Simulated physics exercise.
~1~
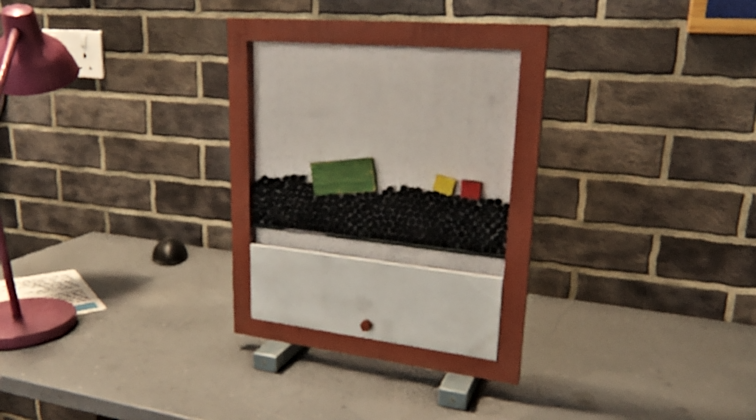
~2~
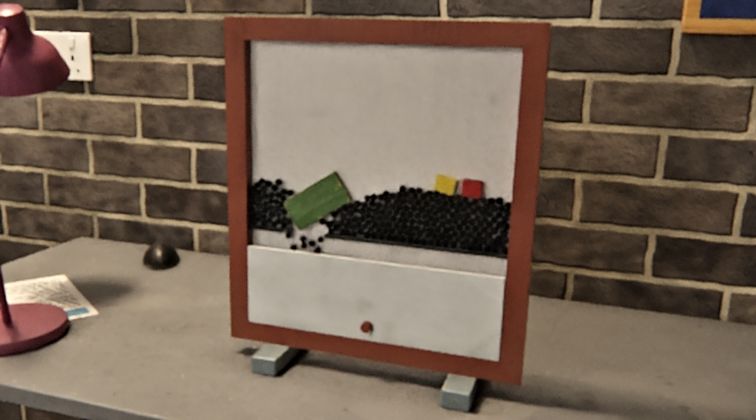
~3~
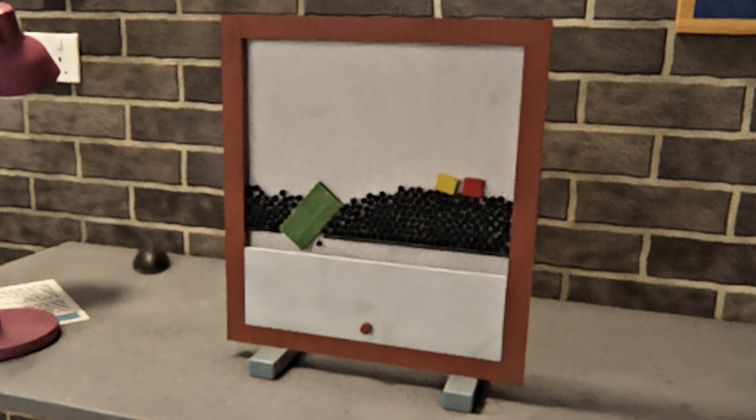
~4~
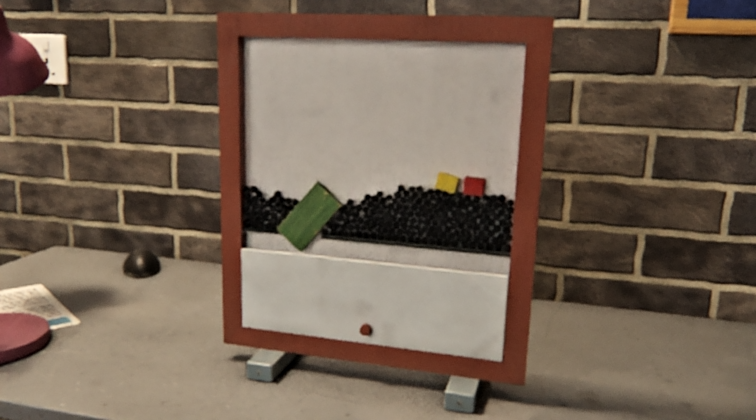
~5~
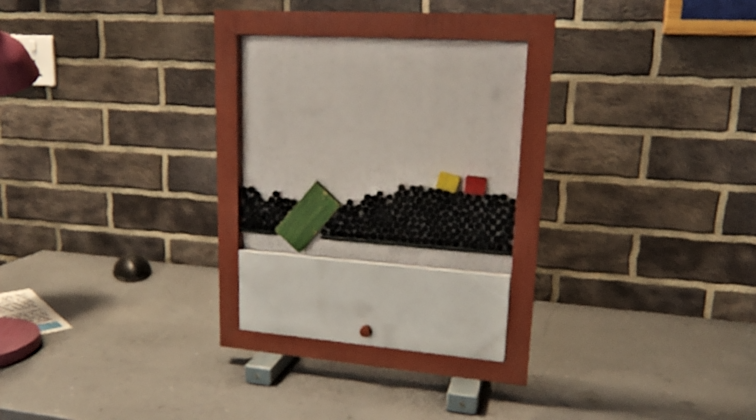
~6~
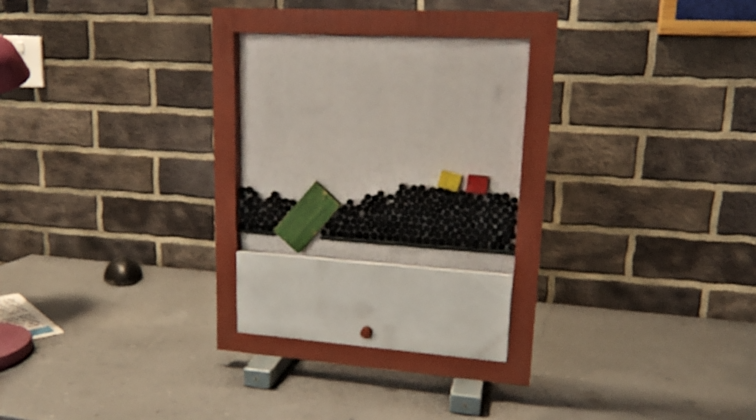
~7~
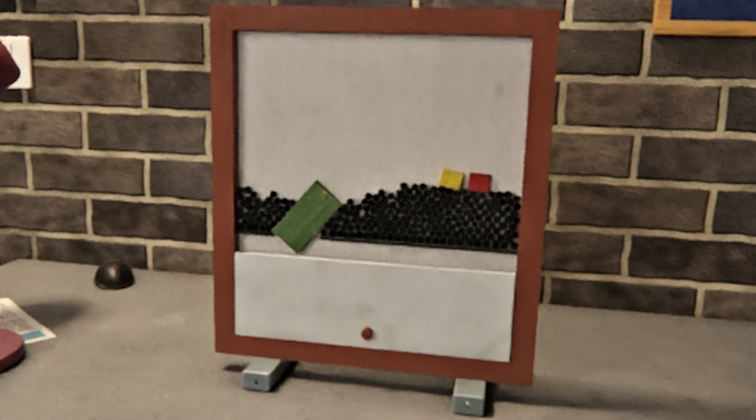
A green block tips and sinks left into black beads as some spill, then rests leaning.
